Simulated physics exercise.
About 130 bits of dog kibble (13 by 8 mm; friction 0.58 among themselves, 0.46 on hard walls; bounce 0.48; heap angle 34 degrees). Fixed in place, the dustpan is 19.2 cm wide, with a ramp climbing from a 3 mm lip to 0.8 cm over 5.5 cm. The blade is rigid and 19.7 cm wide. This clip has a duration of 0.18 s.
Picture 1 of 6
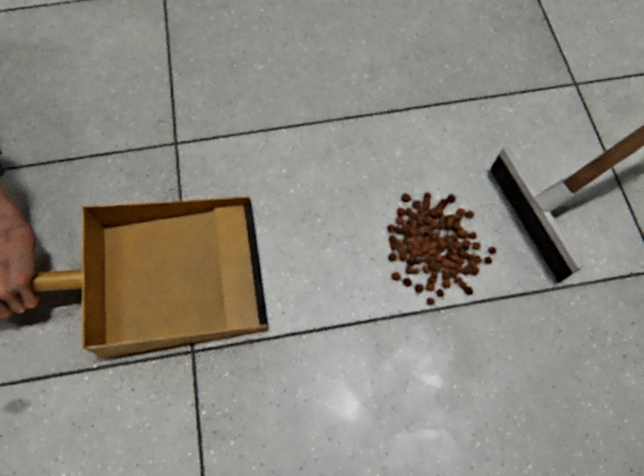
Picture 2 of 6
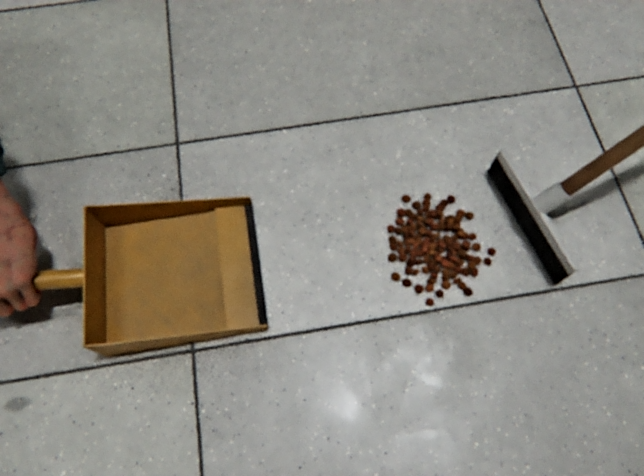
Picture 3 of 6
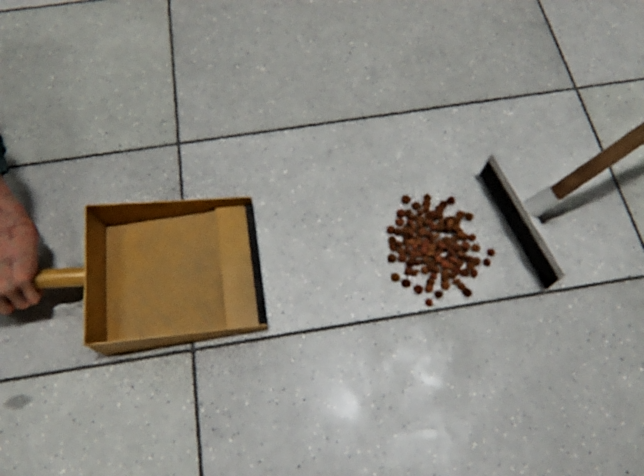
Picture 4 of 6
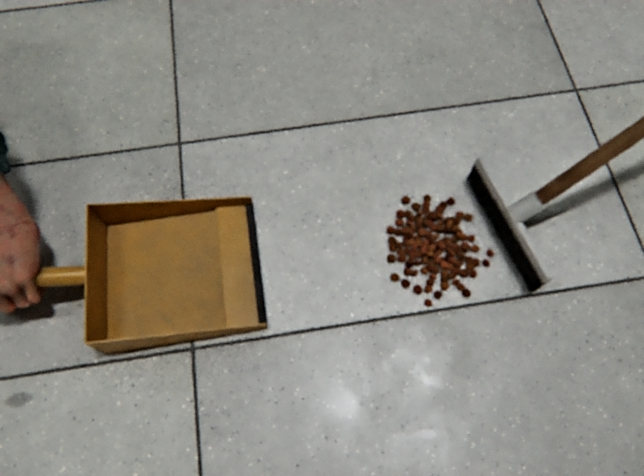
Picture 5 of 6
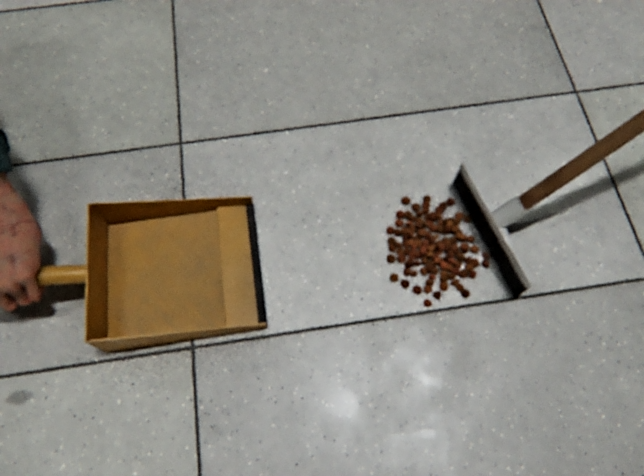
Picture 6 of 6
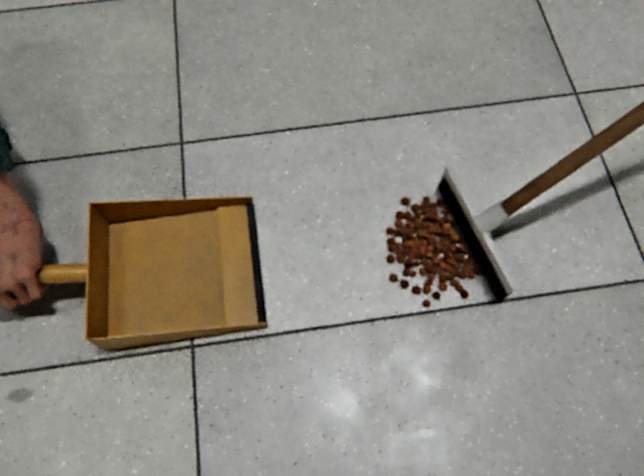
Wooden-handled blade sliding left across grey floor tiles and nudging the edge of a kibble pile, while a hand holds a dustpan.
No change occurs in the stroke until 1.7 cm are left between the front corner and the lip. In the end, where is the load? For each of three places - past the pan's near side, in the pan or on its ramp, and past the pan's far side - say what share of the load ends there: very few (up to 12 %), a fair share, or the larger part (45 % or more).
Near side: A fair share; pan: A fair share; far side: Very few.
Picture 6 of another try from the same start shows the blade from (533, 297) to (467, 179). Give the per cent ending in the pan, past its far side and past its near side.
Pan 5, far 0, near 60.
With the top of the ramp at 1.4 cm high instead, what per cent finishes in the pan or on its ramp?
Close to 30 per cent then.
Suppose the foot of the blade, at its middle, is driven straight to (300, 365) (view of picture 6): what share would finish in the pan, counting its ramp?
Close to 5 in a hundred.
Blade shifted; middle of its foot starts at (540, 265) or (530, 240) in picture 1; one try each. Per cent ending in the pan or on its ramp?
Some 15 and 20 per cent.
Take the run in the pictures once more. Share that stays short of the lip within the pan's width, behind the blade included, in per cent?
Share there: Around 55 percent.
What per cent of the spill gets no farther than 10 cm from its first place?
I'd guess some 0 per cent.
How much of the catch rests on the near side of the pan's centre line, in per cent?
Estimate: Close to 70 %.
Then, 0.20 s after the last picture, middle of the blade 17 cm from the lip; 0 % over the lip, far side 0 %, near side 10 %.
Then, 0.34 s after the last picture, middle of the blade 8 cm from the lip; 0 % over the lip, far side 0 %, near side 15 %.
Then, 0.61 s after the last picture, middle of the blade 4 cm from the lip; 25 % over the lip, far side 0 %, near side 20 %.
In the end, near side 20 %, pan 25 %, far side 0 %, in front of the lip or behind the blade 55 %.
